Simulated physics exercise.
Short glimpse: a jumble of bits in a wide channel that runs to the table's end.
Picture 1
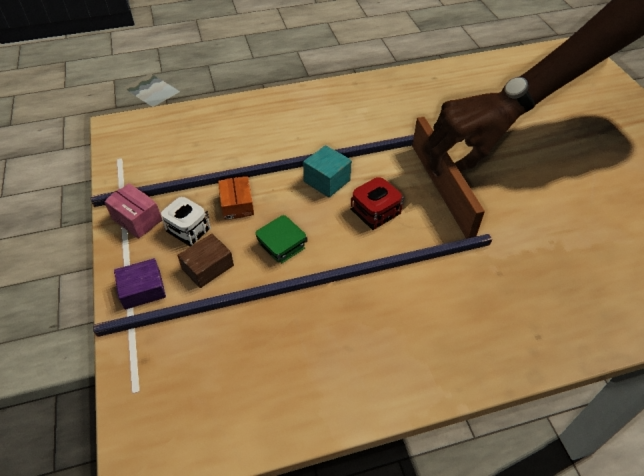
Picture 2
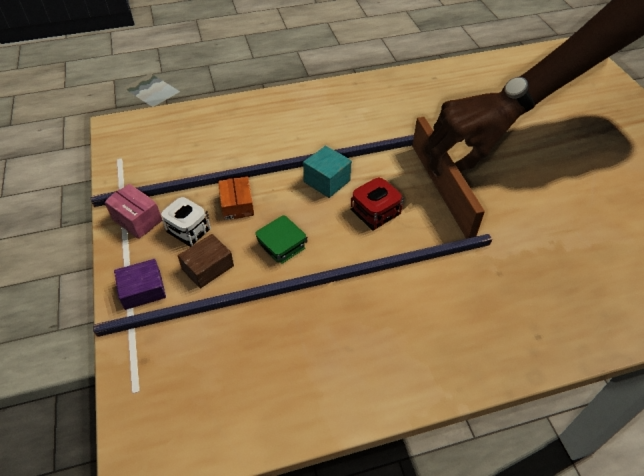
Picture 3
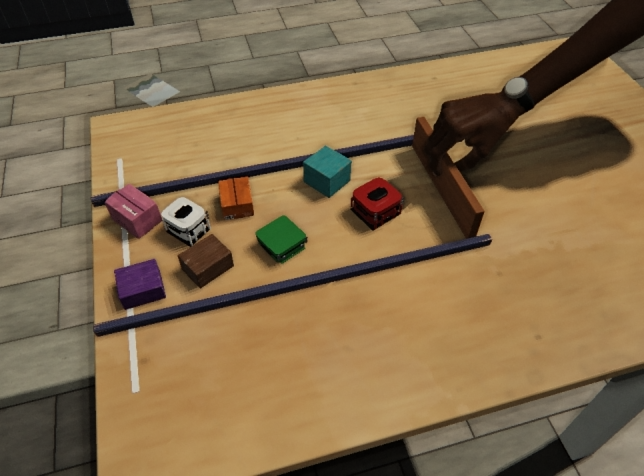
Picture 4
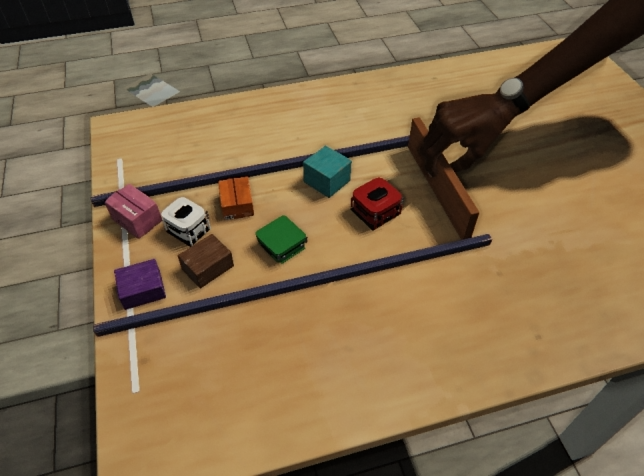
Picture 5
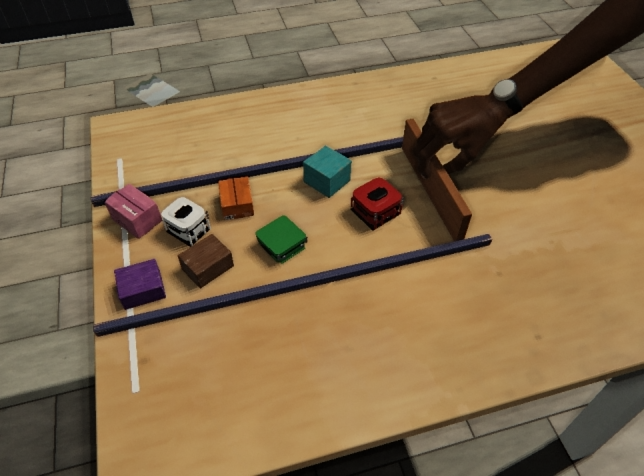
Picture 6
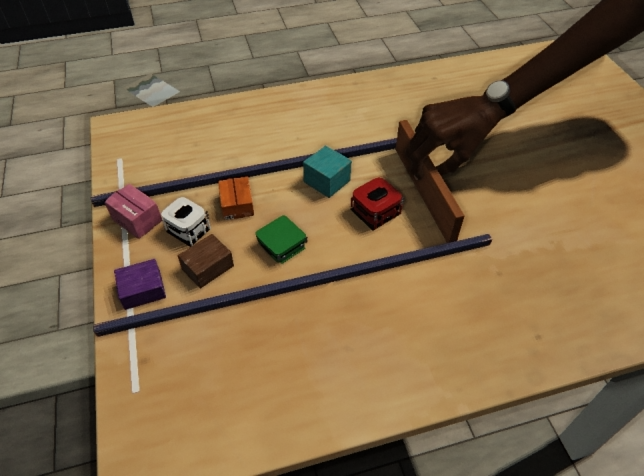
A hand held a wooden board upright across a channel on a table, still at first, then slid it slightly left toward the scattered colourful blocks and boxes, which all stayed where they were.
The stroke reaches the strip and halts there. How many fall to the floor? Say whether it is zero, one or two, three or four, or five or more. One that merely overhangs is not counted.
After that push five at the least come off the table.
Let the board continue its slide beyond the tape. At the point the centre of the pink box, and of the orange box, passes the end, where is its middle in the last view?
Pink box over the end: About (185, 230). Orange box over the end: About (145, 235).
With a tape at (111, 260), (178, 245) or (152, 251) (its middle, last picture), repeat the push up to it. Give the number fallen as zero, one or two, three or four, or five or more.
Counting what would fall each time, I get five or over; either one or two; 3 or 4.
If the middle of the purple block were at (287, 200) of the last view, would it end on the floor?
It drops.
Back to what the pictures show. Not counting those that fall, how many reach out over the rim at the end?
As for overhanging, the count is 3.
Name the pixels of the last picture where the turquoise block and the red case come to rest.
Final positions - turquoise block around (102, 208), red case around (102, 253).
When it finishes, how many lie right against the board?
Number in contact with it: 3.
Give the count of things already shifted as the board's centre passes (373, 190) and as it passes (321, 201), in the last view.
So 1, and at the other place 3.
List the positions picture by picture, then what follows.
The first frame shows purple block (140, 284); pink box (134, 211); white case (186, 221); board (445, 175); tape (126, 256).
The second frame shows pink box (134, 211); board (445, 175).
The third frame shows white case (186, 221); orange box (236, 198).
The fourth frame shows purple block (140, 284); brown block (206, 261).
The fifth frame shows pink box (134, 211); red case (376, 203).
The sixth frame shows purple block (140, 284); pink box (134, 211); white case (186, 221); board (426, 179); tape (126, 256).
Soon after, none off yet; purple block at rest near (140, 284); pink box at rest near (134, 211); white case at rest near (186, 221).
At rest, the number that fall off is five or more; fallen, orange box, brown block, white case, pink box and purple block.
